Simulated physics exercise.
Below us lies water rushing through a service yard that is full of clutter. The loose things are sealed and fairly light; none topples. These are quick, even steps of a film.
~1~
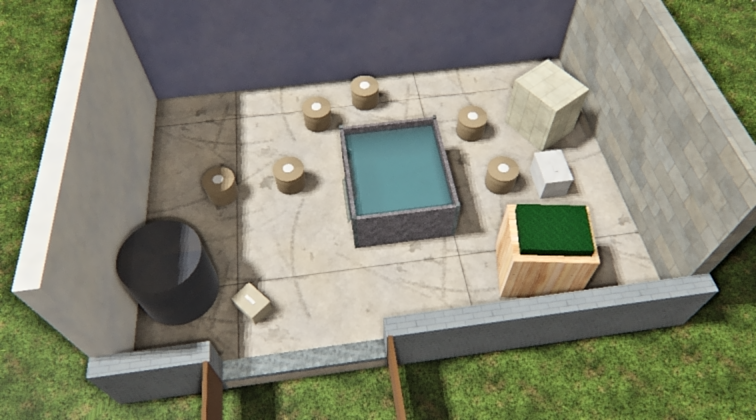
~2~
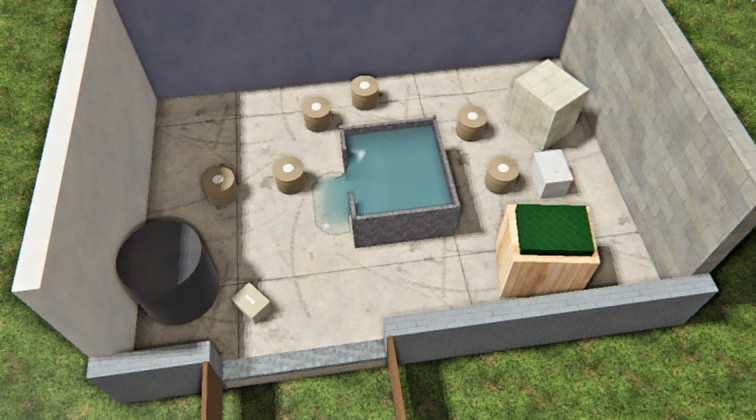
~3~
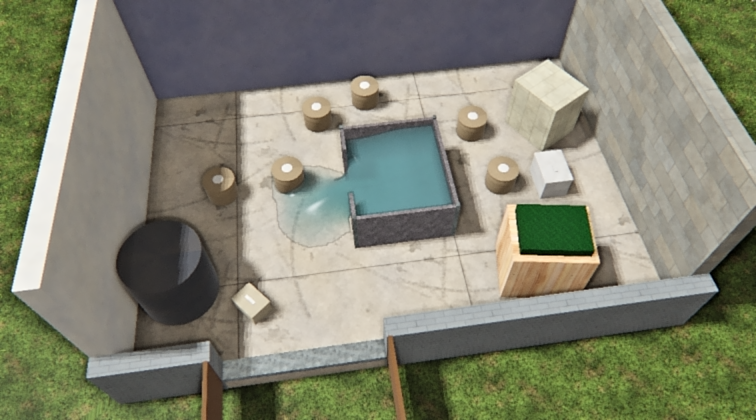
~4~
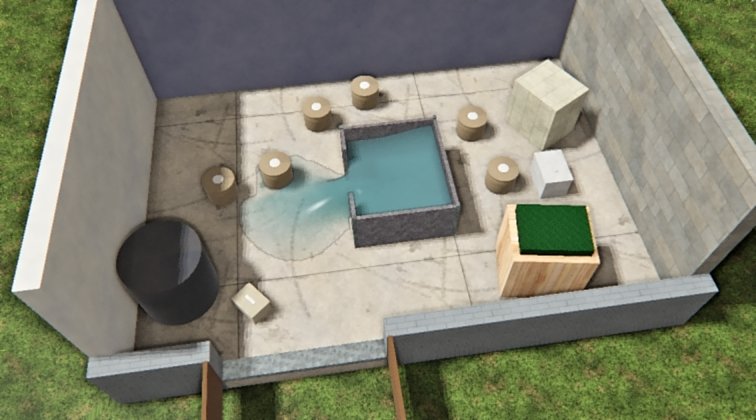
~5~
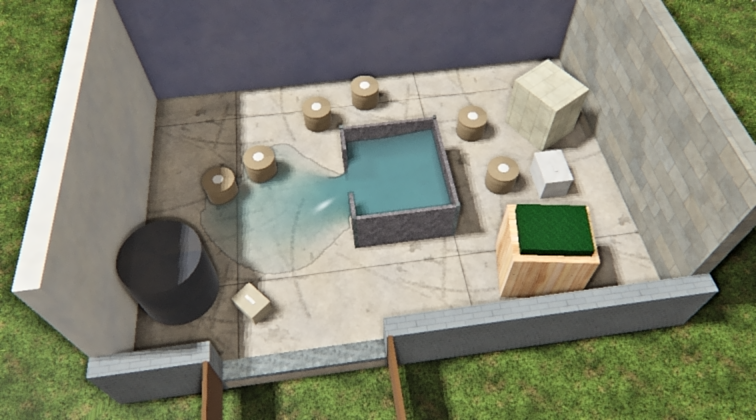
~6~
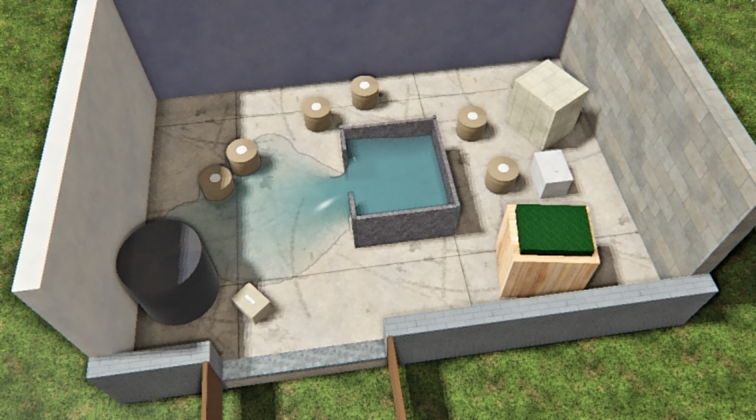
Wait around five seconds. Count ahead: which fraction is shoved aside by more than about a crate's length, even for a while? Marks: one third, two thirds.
That comes to from one to two thirds.
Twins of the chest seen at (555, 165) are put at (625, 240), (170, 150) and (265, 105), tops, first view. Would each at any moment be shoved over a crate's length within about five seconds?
As listed: Less than that, yes, moved that far.
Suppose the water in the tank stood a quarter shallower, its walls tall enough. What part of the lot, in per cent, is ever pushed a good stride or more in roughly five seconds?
About 20 per cent.
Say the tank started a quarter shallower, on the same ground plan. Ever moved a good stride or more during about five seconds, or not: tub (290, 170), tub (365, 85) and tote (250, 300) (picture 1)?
In turn: That far or more, under that, no.
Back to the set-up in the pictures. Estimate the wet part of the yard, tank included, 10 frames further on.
Some 40 per cent.
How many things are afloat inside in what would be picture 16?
The number is 2.
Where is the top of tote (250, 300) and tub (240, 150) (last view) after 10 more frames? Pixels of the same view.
Roughly at (255, 338) and (175, 87).
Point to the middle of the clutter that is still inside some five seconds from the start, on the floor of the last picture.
Around (412, 164).
A moment on, 2 of 8 are well off their spots; 0 afloat.
Next, 3 of 8 are well off their spots; 2 afloat.
Later, 3 of 8 are well off their spots; 2 afloat.
In the end, 5 of 8 are well off their spots, and 5 have been at some point; 3 afloat.
